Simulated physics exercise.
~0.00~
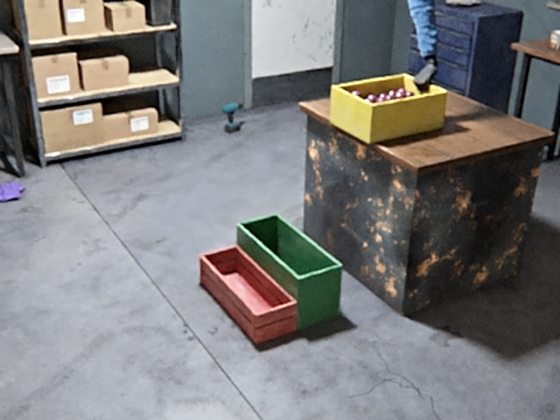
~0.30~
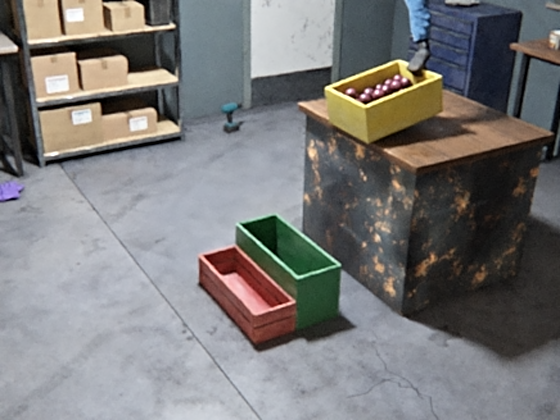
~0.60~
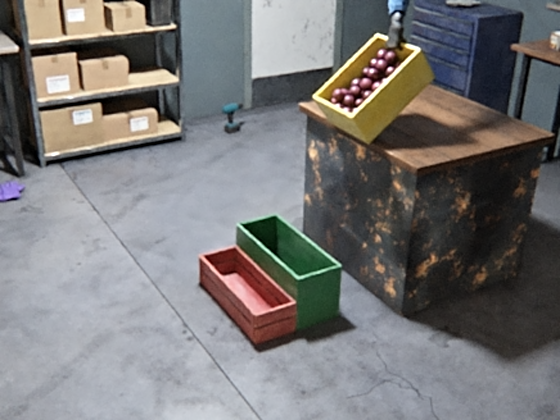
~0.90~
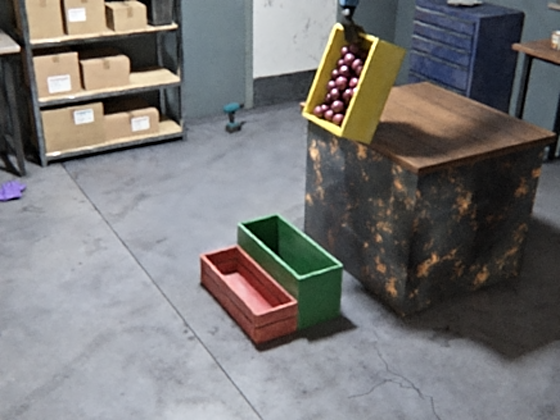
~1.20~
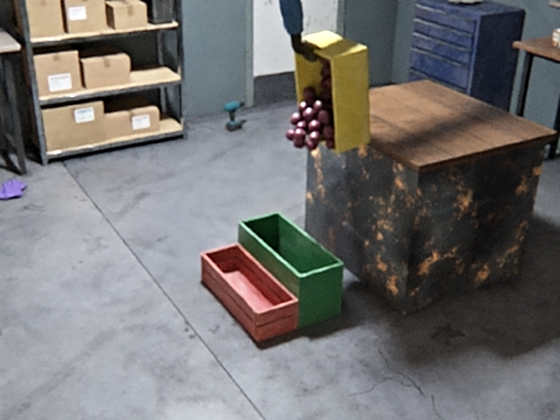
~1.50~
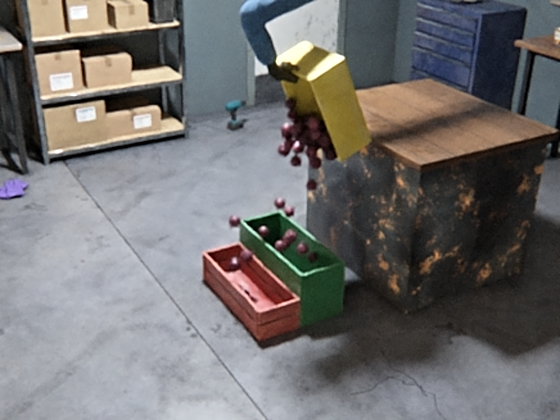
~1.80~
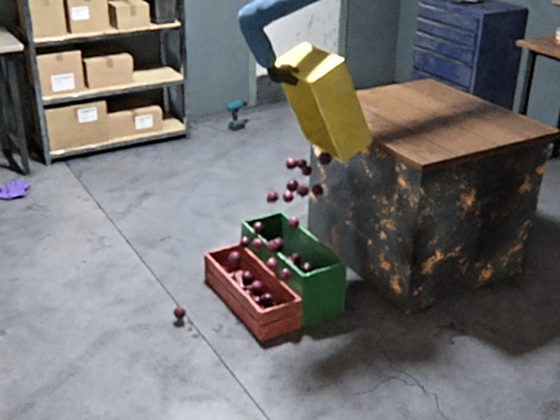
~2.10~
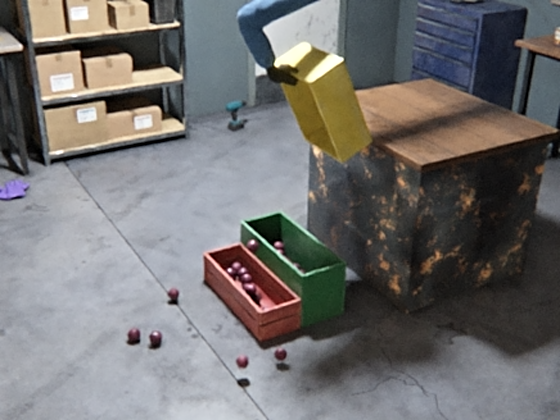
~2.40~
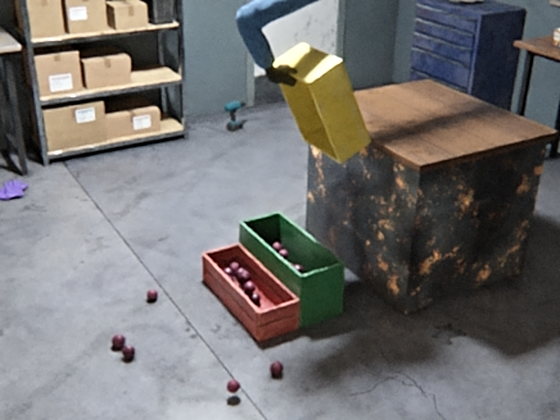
A yellow tote of dark red onions sits on a wood-topped bench at the right of a grey-floored workshop, seen from above by a slightly swaying camera. Below and to its left stand a long green bin and, beyond it, a red tub, both empty, with shelves of cardboard boxes behind. A blue arm lifts the tote, swings it left and tips it steeply past the bench edge. The onions pour down into both containers. A few miss, landing on the floor beyond the red tub and rolling a little. The tote stays tipped, with onions in both containers.
